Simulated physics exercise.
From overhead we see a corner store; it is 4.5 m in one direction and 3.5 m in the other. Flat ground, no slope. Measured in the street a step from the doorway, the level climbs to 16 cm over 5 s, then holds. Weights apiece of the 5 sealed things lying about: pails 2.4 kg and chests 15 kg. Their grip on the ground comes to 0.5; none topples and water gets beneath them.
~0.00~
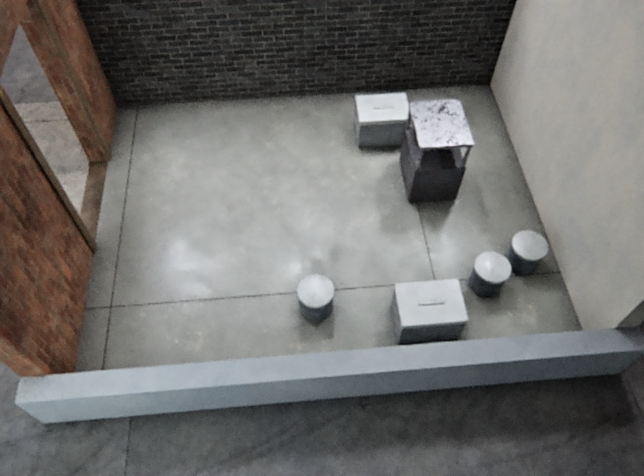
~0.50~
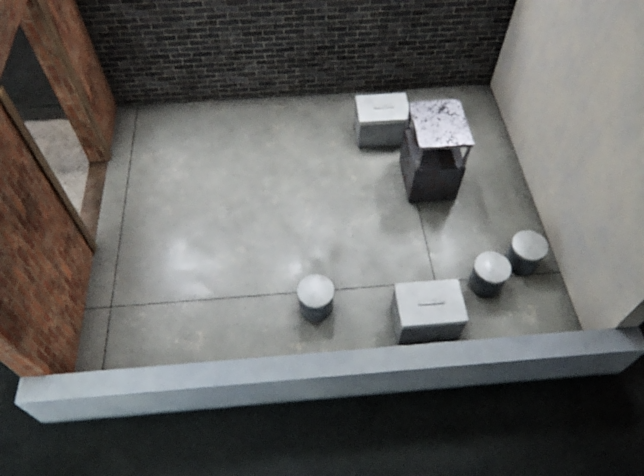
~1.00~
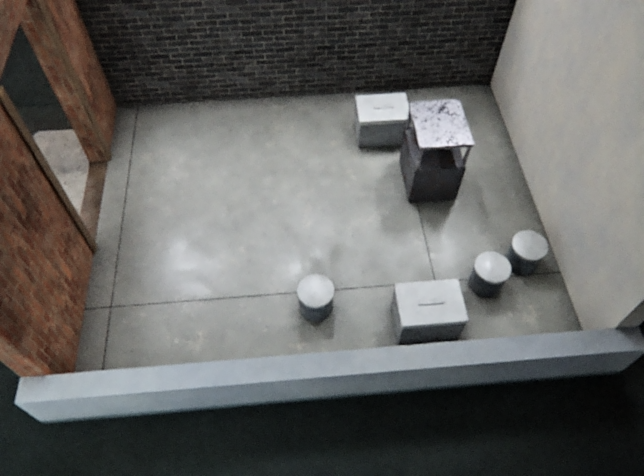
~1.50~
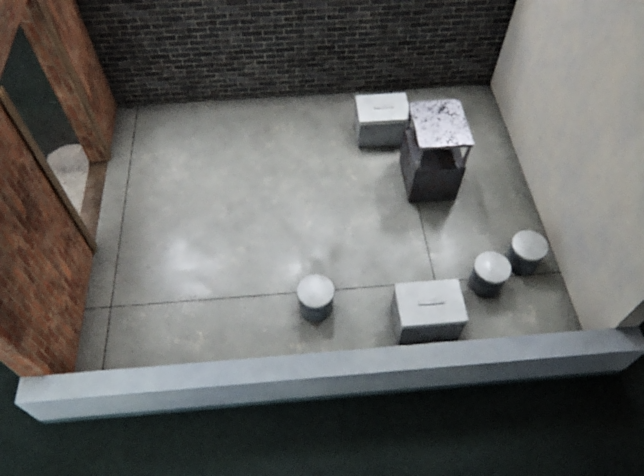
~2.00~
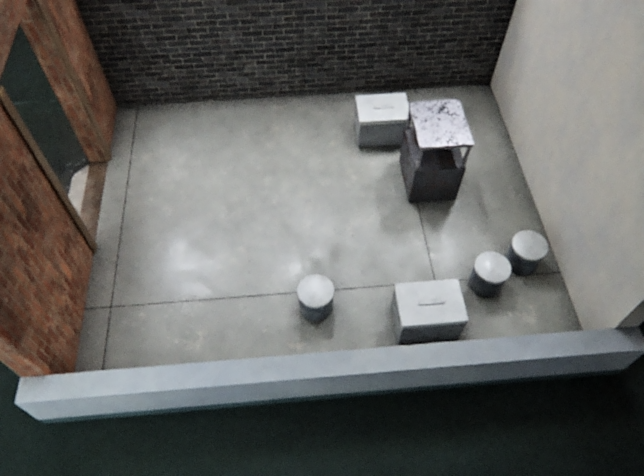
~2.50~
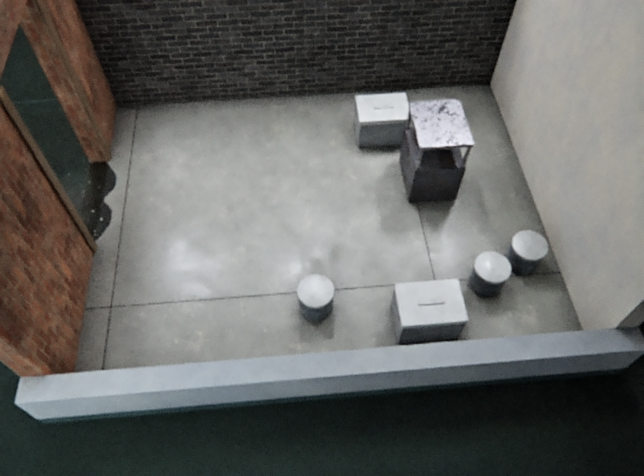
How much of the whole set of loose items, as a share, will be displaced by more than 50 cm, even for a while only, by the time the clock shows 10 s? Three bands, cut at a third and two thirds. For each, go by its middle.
By my guess the moved share will stay in the one-to-two-thirds span.
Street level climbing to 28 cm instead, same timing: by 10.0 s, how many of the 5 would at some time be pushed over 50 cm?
In that case the number is 5.
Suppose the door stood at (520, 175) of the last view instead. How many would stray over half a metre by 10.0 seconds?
Count: 2.
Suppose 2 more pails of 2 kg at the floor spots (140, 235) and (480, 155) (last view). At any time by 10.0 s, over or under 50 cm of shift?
Above the limit, then inside the limit.
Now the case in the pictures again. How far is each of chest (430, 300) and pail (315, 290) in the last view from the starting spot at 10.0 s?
Respectively 0 and 80 cm.
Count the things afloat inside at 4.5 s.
Then: 0.
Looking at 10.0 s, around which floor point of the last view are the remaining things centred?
(451, 280).
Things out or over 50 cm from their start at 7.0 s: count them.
The count is 0.
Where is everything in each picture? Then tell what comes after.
The first picture shows a pail at (530, 245), on the bottom; a pail at (493, 267) rests on the ground; water covers 0.0 m2; 0 of 5 have shifted.
The second picture shows a pail at (530, 245) rests on the ground; a pail at (493, 267), on the bottom; water covers 0.0 m2; 0 of 5 have shifted.
The third picture shows a pail at (530, 245) rests on the ground; a pail at (493, 267), on the bottom; 0.0 m2 under water; 0 of 5 have shifted.
The fourth picture shows a pail at (530, 245), on the bottom; a pail at (493, 267), on the bottom; 0.0 m2 under water; 0 of 5 have shifted.
The fifth picture shows a pail at (530, 245), on the bottom; a pail at (493, 267), on the bottom; water covers 0.0 m2; 0 of 5 have shifted.
The sixth picture shows a pail at (530, 245), on the bottom; a pail at (493, 267), on the bottom; 0.0 m2 under water; 0 of 5 have shifted.
After 3.5 s 0 of 5 are over 50 cm from their spots; 0 afloat.
After 4.5 s 0 of 5 are over 50 cm from their spots; 0 afloat.
After 7.0 s 0 of 5 are over 50 cm from their spots; 0 afloat.
After 10.0 s 2 of 5 are over 50 cm from their spots, and 2 have been at some point; 3 afloat.
